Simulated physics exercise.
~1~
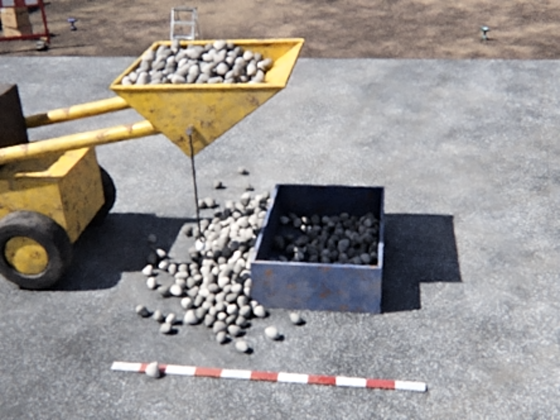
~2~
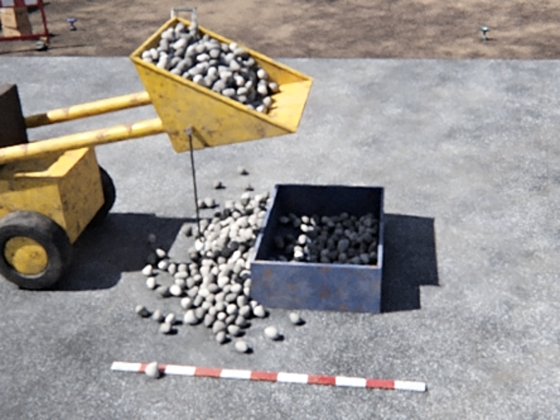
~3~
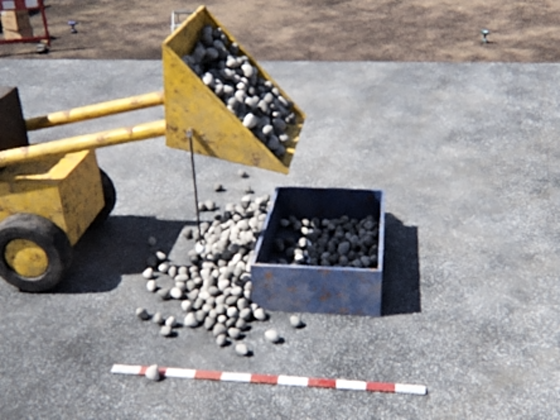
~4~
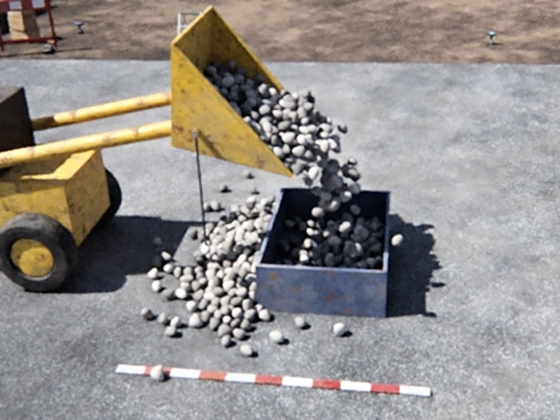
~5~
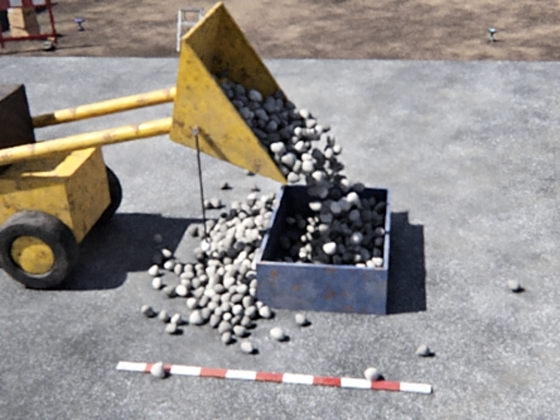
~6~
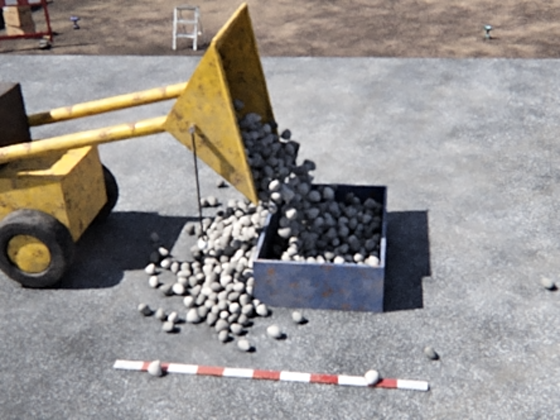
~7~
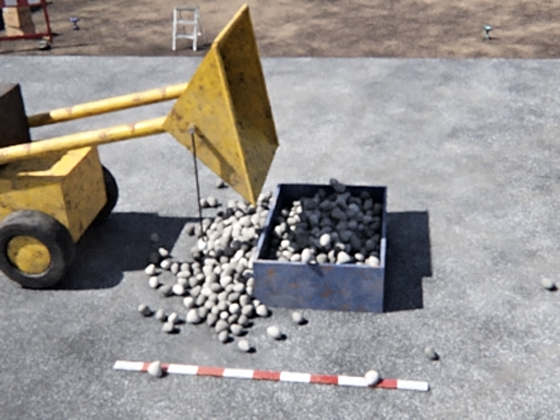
The clip opens on a yellow loader holding a bucket heaped with rounded grey stones beside a dark blue, open-topped bin, which already contains some stones. More lie piled against the bin's left side, behind a red-and-white striped staff on the grey ground. The bucket tips down to the right, and its load shifts toward the lower lip. As it tilts steeply, stones pour over the edge into the bin, while a few roll away in front and to the right. The bucket ends empty and steeply tipped, with the bin well filled and the pile on the left still there.
